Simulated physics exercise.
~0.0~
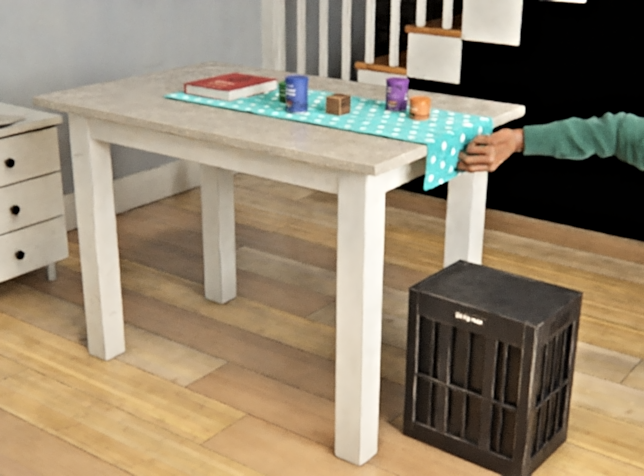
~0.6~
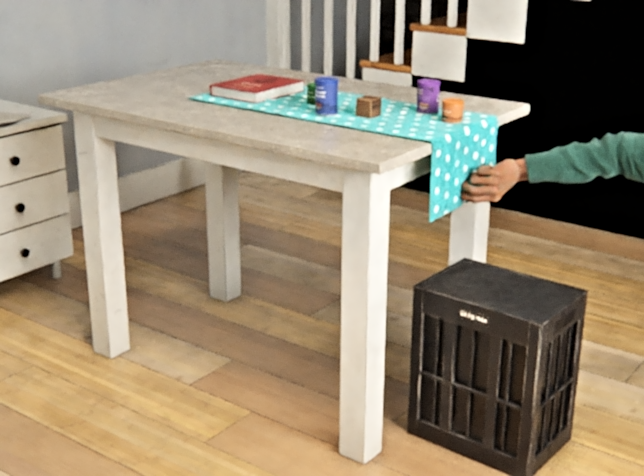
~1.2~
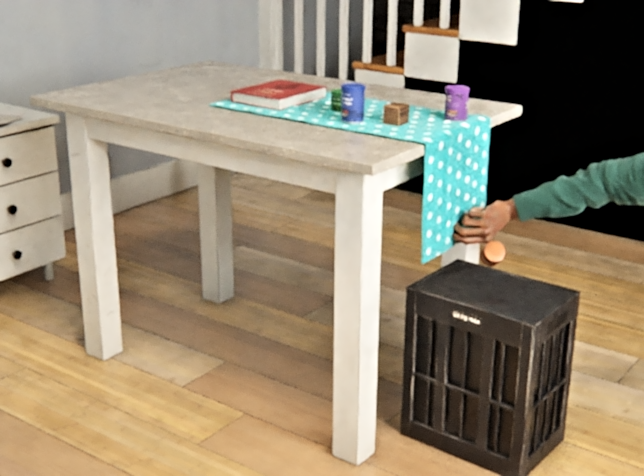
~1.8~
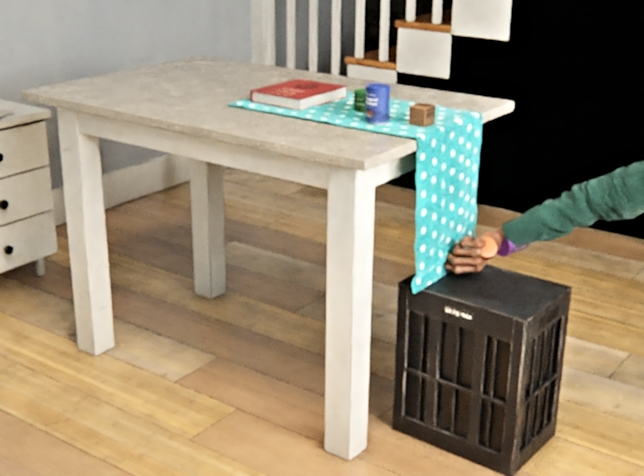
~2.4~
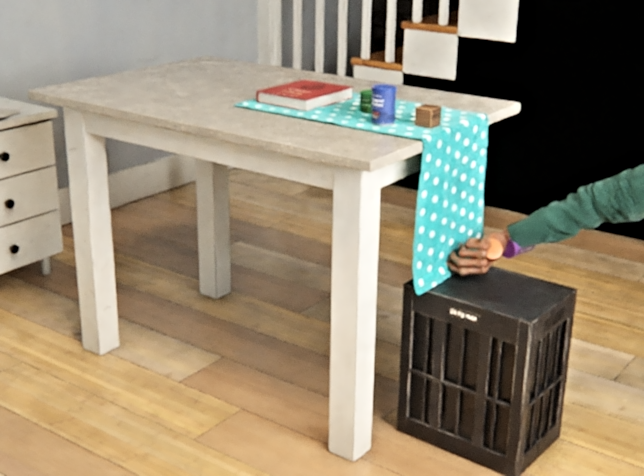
In a room with a wooden floor, a hand pulled a turquoise dotted cloth down over a table's right end, carrying its things along, until an orange pot and then a purple can dropped off and the hem came to rest on the black crate.
